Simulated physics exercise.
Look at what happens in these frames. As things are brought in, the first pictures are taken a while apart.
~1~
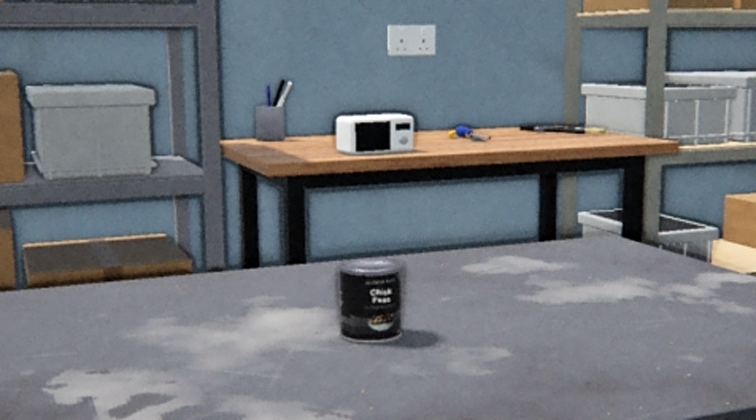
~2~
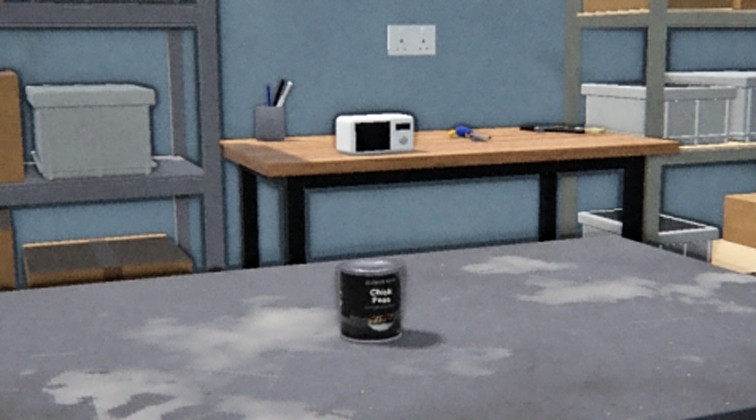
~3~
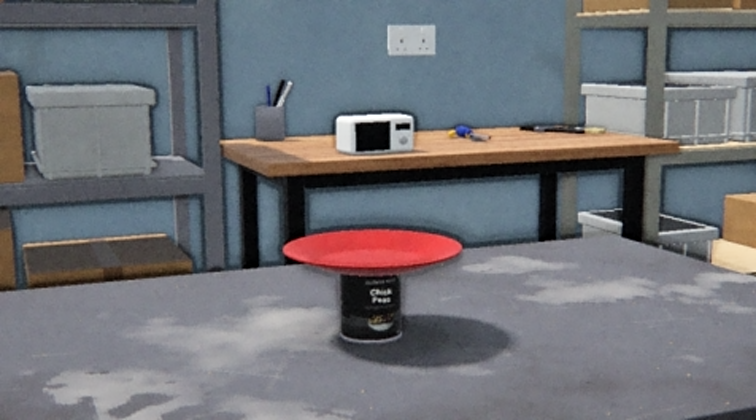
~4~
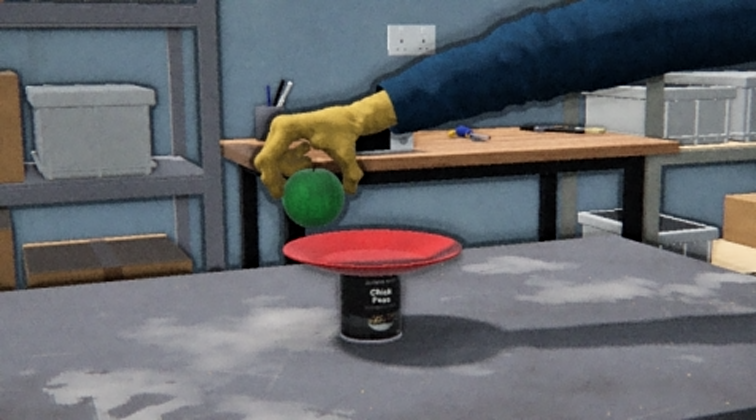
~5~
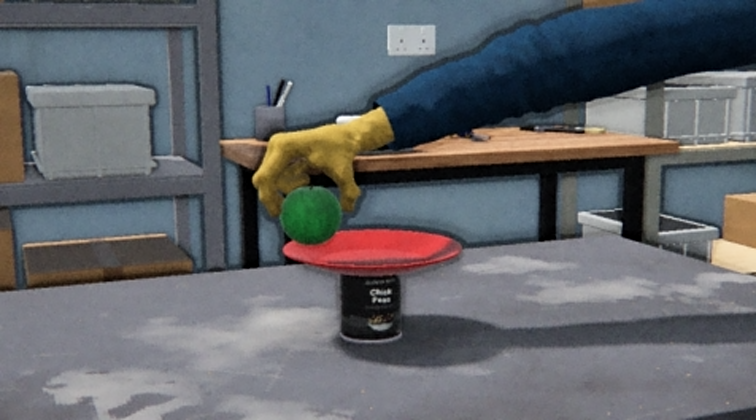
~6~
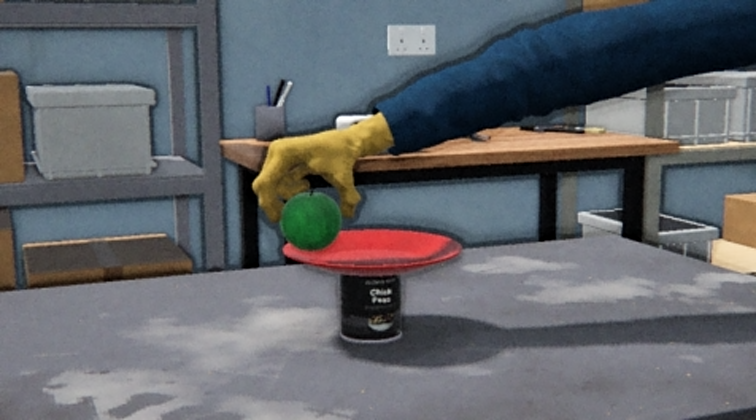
In a workshop, a red plate appears on a black chick peas can, and a gloved hand lowers a green apple onto its left side.
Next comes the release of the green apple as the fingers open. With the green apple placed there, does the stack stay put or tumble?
The tower stays put.
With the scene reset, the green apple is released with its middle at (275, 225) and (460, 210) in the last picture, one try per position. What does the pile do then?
Case one: The pile topples; case two: It topples.
Then, 0.20 s after the last picture, nothing has stirred.
Then, 0.50 s after the last picture, green apple resting near (311, 222).
At rest, all 3 in place. Seen from the same camera at the end, green apple near (311, 222). The pile holds.
